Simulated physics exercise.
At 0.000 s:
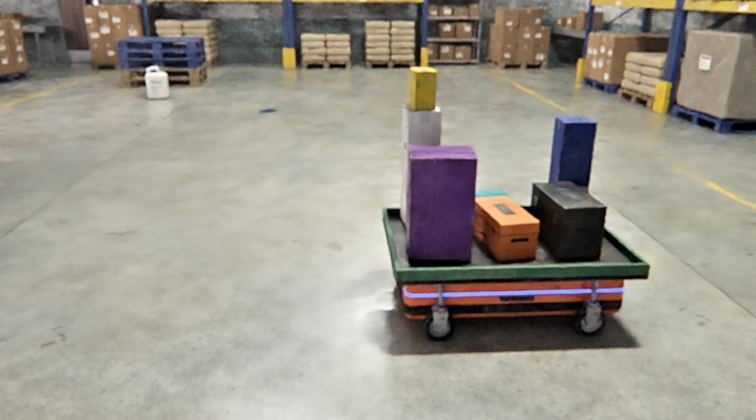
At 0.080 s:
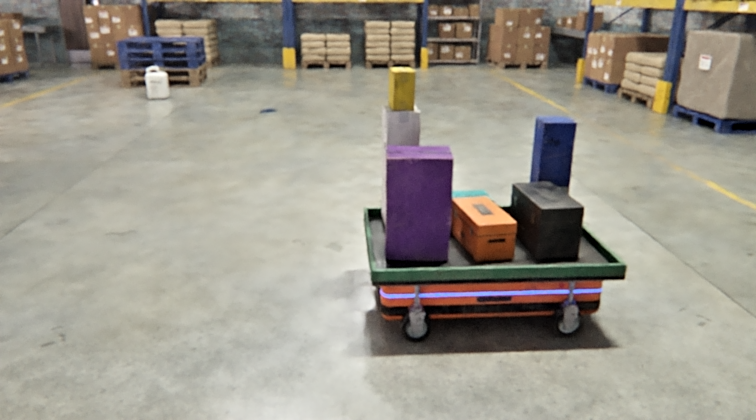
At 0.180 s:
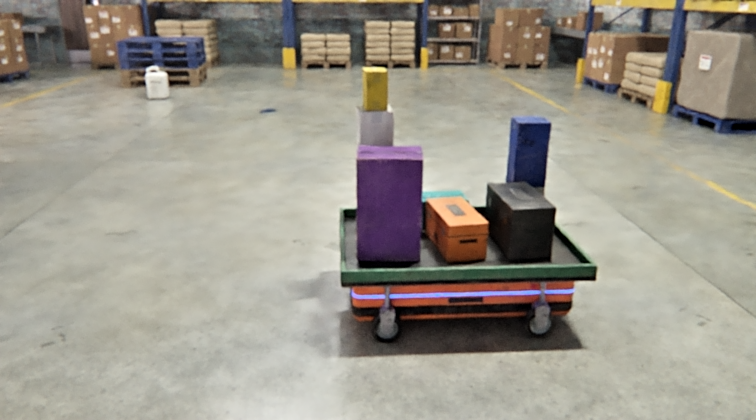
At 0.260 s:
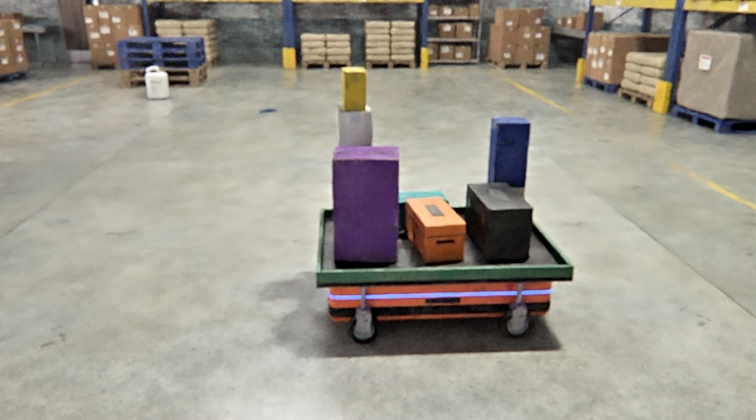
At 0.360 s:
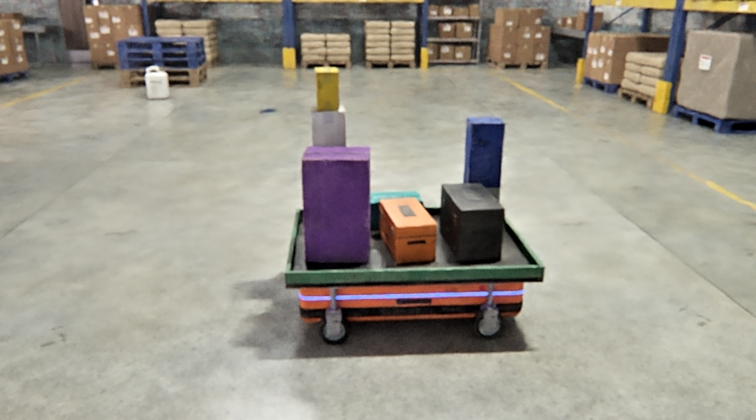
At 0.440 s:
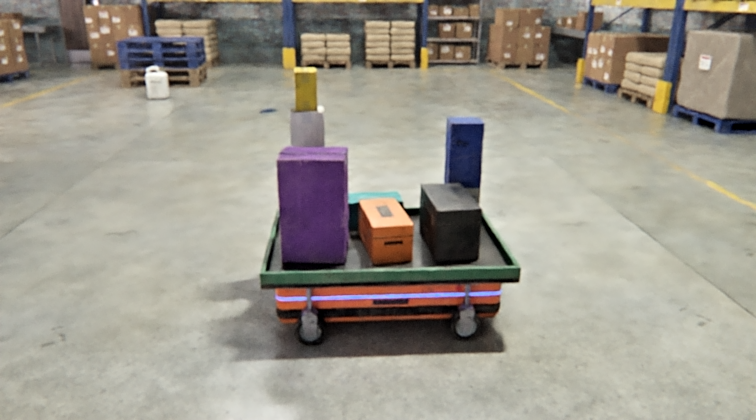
We see a low orange cart with a green-rimmed deck carrying several boxes and toolboxes, including a tall purple box at the front, roll steadily leftward across a warehouse floor while its load stays in place on the deck.
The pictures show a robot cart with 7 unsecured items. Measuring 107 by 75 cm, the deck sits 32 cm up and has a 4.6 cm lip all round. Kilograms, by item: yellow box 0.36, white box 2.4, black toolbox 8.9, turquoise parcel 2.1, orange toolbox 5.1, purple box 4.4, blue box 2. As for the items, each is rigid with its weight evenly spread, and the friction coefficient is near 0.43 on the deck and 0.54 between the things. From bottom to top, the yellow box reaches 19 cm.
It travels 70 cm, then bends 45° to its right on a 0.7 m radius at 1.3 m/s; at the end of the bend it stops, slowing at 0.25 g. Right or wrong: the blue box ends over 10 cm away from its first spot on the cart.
Wrong.
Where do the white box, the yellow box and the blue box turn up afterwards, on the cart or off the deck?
Once it all settles, the white box leaves its surface, the yellow box leaves its surface and the blue box stays on its surface.
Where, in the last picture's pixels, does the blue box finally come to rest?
End position: Roughly (285, 154).
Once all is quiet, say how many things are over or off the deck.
The number is 2.
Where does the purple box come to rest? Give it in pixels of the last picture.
I'd put it at around (132, 154).
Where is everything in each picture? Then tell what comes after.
Cart has run 0 cm; blue box (570, 170); yellow box (423, 89), in the first frame.
Cart has run 10 cm; black toolbox (544, 218), in the second frame.
Cart has run 23 cm; orange toolbox (455, 228); purple box (389, 203), in the third frame.
Cart has run 34 cm; yellow box (354, 89), in the fourth frame.
Cart has run 47 cm; black toolbox (470, 220), in the fifth frame.
Cart has run 57 cm; blue box (463, 172); orange toolbox (384, 229), in the sixth frame.
After 0.94 s, cart has run 122 cm, turned 31°; yellow box leaning 32°; white box leaning 32°; purple box slid 16 cm.
After 1.44 s, cart has run 180 cm, turned 45°; yellow box now off the deck; white box leaning 13°; purple box leaning 5°.
At rest (2.9 s), off the deck, yellow box and white box; not toppled but over 10 cm from the start, purple box; the other 4 in place, give or take 10 cm. In the last view, blue box near (285, 154).
